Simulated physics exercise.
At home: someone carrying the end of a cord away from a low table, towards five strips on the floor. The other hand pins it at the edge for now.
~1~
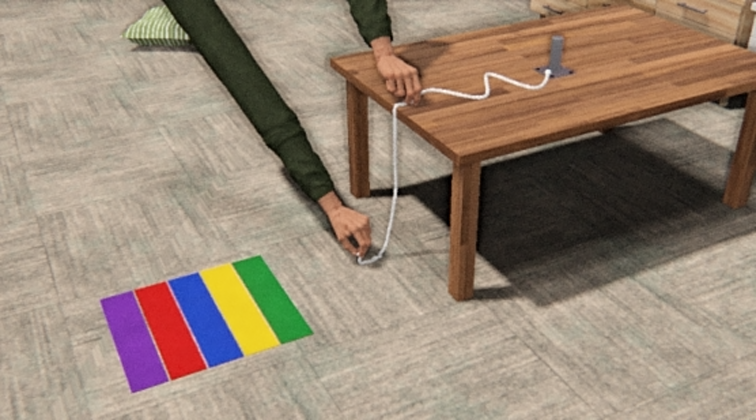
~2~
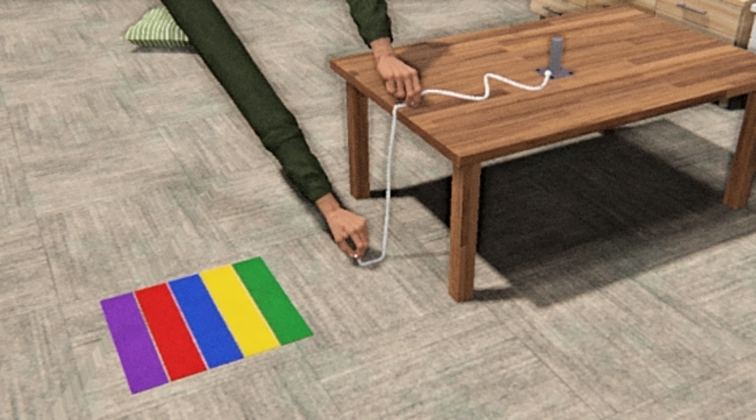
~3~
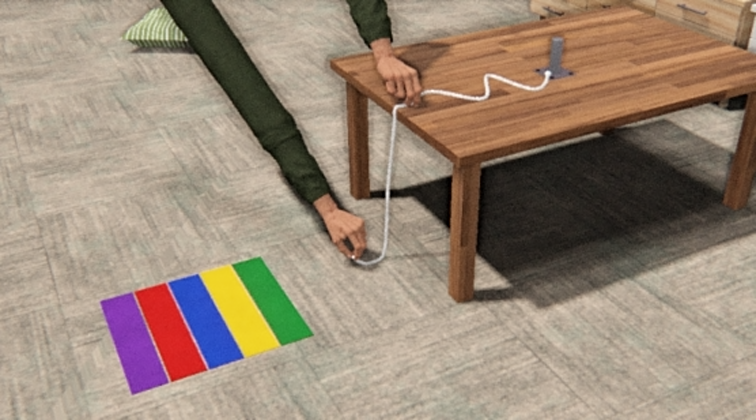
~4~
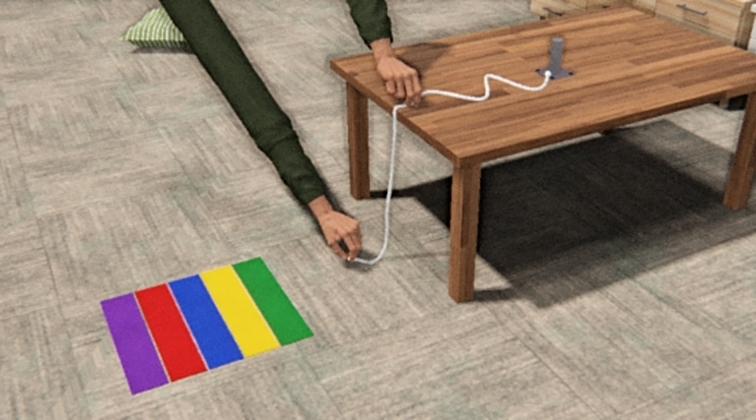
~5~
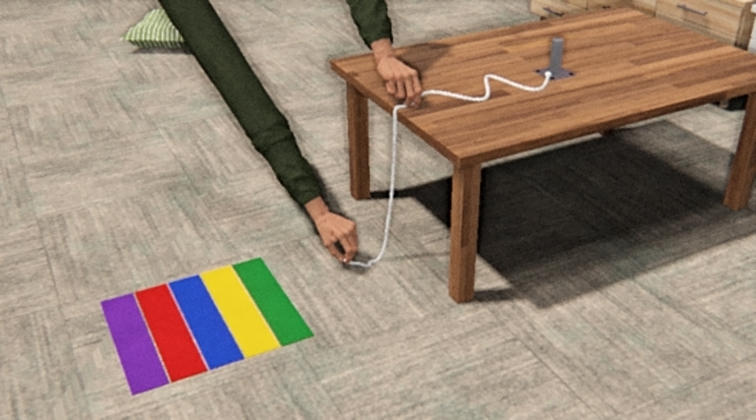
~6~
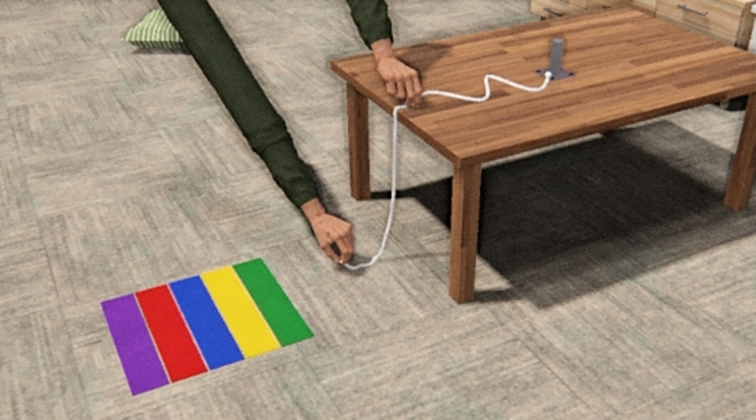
A hand drawing the end of a white cord slightly left near coloured floor strips, another pinning it at a table's edge.
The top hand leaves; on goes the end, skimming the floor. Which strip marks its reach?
It halts on the purple strip.
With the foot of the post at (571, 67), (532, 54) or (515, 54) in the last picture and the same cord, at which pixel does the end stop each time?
Try by try, around (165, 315), (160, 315) and (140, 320).
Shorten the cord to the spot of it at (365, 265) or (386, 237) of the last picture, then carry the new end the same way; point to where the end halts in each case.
About (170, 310) and (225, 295).
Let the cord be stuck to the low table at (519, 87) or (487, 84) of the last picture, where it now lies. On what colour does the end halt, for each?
One after the other, red; blue.
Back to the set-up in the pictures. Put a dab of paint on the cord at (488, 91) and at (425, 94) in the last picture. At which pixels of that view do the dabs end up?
About (427, 101), and the other about (351, 143).
Soon after, end near (202, 302); over blue.
After that, end near (159, 315); over red.
At the stop, end near (133, 323); over purple. Over purple.
